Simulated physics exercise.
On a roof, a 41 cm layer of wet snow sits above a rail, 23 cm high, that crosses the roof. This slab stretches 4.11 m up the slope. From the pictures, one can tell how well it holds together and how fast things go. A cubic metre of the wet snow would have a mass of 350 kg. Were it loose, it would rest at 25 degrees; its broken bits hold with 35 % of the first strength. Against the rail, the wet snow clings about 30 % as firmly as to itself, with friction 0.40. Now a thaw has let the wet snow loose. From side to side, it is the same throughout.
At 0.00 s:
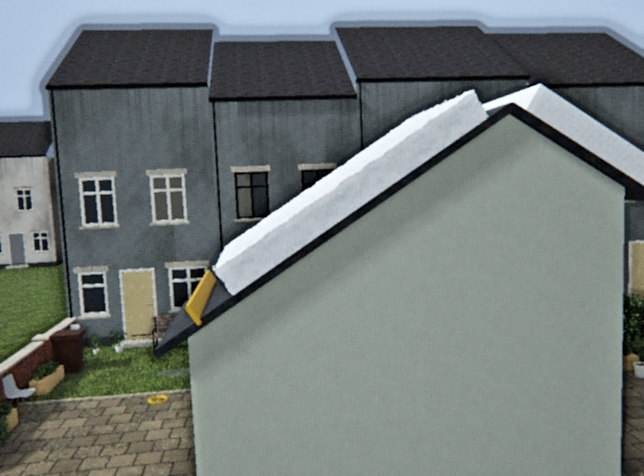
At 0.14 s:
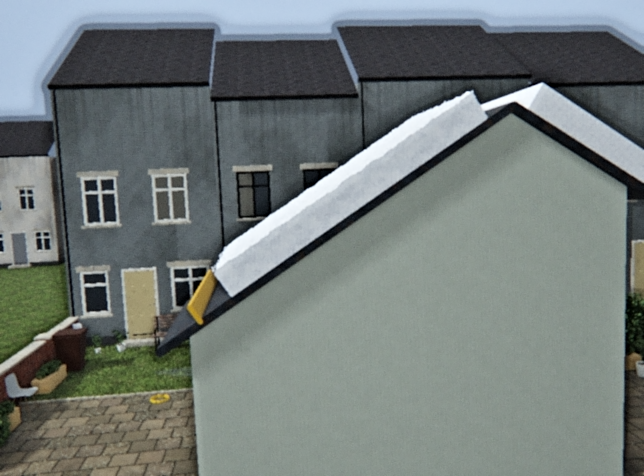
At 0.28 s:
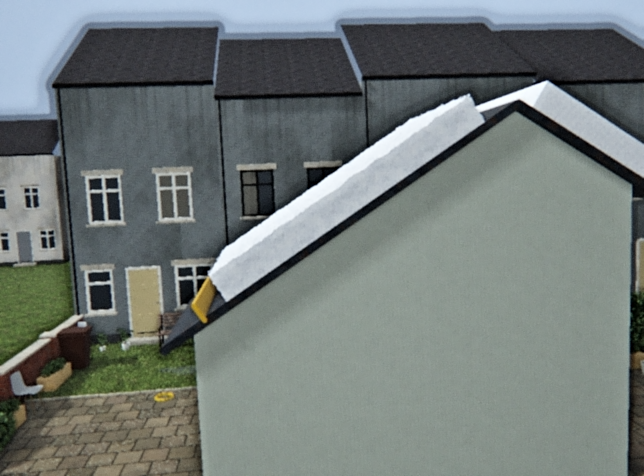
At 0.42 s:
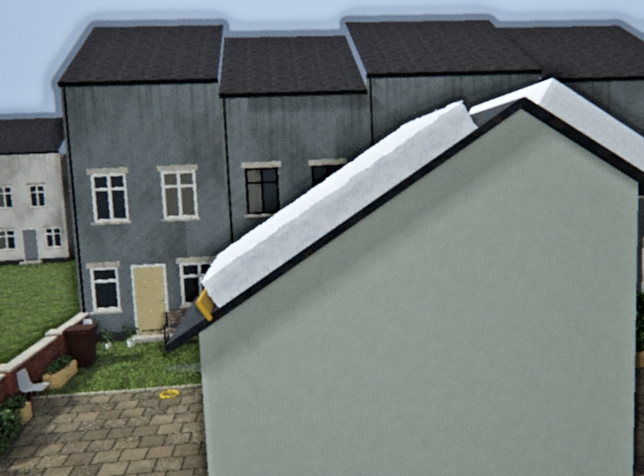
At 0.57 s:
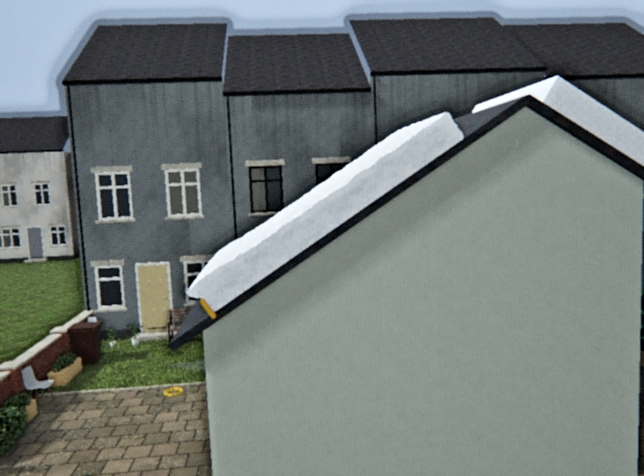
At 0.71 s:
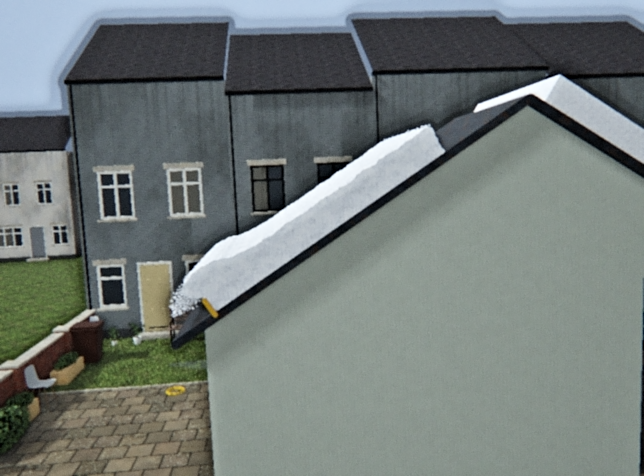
A thick white layer of snow slides down the left slope of a roof toward a yellow rail near the eave, opening a gap below the ridge, then pushes over the rail as its lower end crumbles.
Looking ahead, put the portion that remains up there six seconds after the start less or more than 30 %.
The share ends short of 30 %.
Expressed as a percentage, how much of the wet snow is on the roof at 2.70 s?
Share noted: Around 20 %.
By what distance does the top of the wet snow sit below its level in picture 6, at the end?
About 1.6 m.
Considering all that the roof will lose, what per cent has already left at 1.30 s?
Some 40 in a hundred.
By 1.30 s, 71 % of the snow is on the roof.
By 2.00 s, 32 % of the snow is on the roof.
By 2.70 s, 22 % of the snow is on the roof.
By 3.40 s, 21 % of the snow is on the roof.
By 6.00 s, at the end, 20 % of the snow is on the roof.
